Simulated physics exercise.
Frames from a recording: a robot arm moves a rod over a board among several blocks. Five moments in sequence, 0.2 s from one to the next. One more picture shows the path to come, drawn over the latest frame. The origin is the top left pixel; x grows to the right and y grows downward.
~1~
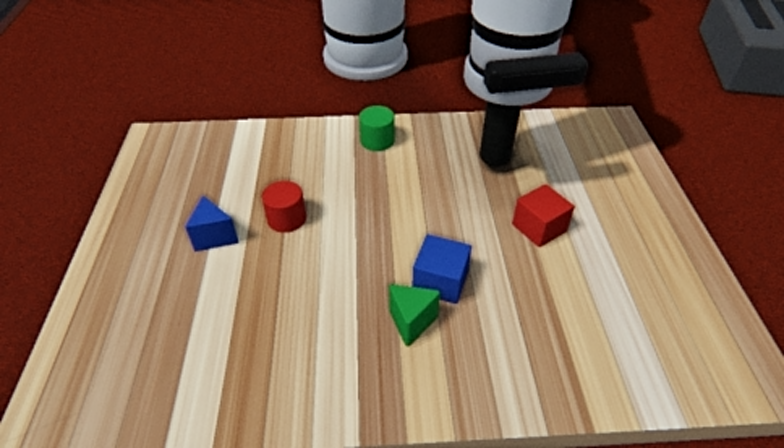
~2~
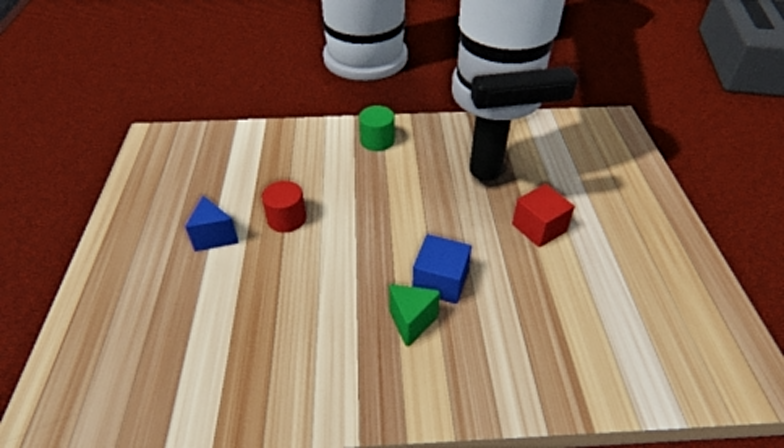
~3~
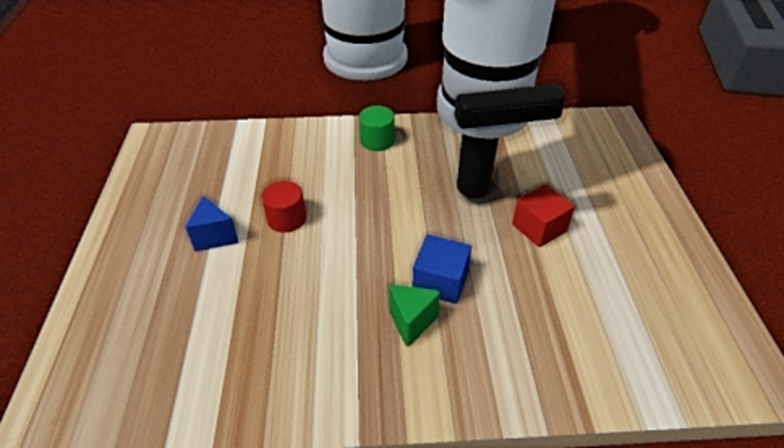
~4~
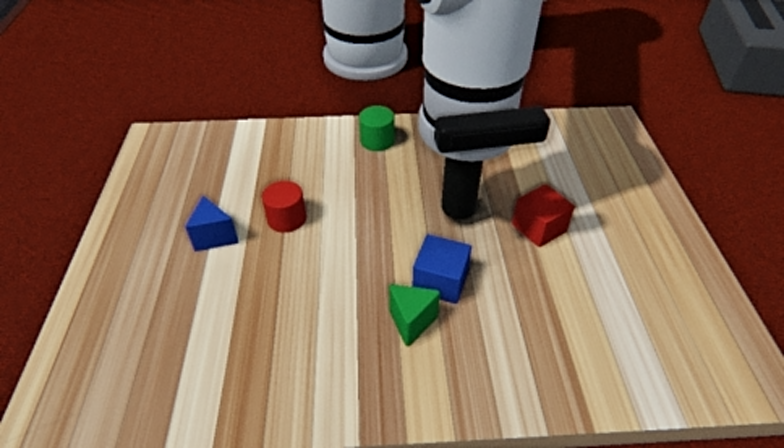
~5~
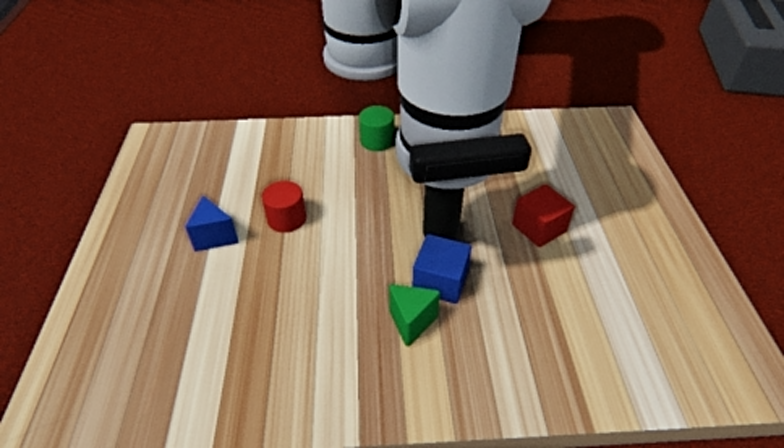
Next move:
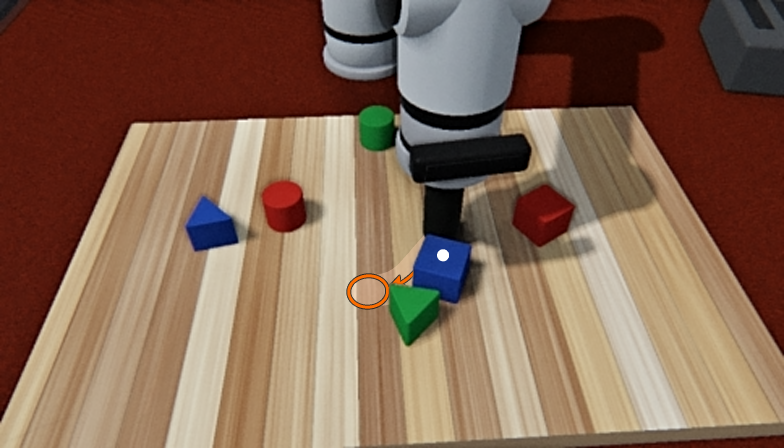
On a striped wooden board, a robot arm moves a black rod toward the blue cube.
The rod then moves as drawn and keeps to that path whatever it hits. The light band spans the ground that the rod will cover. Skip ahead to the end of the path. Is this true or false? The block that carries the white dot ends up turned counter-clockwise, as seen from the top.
That is true.
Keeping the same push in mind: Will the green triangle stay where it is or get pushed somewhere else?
Displaced.
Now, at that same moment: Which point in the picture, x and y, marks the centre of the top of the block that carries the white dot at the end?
Its top middle is near (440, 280).
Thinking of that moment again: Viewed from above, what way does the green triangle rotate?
It turns clockwise.
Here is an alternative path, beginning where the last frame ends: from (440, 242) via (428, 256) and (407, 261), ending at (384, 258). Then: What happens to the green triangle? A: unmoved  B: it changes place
Answer: A.
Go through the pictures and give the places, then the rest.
The first picture shows rod tip (495, 158); block tops, green triangle (413, 299); blue square piece (443, 255).
The second picture shows rod (485, 171); blocks unchanged.
The third picture shows rod (473, 188); blocks unchanged.
The fourth picture shows rod (458, 209); blocks unchanged.
The fifth picture shows rod (441, 233); green triangle (413, 299); blue square piece (443, 255).
Path on the board, from (440, 242) through (422, 263) and (401, 283) to (368, 291); the dot is on the blue square piece.
On the path given first. Halfway along, rod (413, 266); green triangle (413, 309), turned 30° clockwise; blue square piece (440, 278), turned 55° anticlockwise.
At the end, rod (368, 283); green triangle (413, 309), turned 30° clockwise; blue square piece (440, 280), turned 60° anticlockwise.
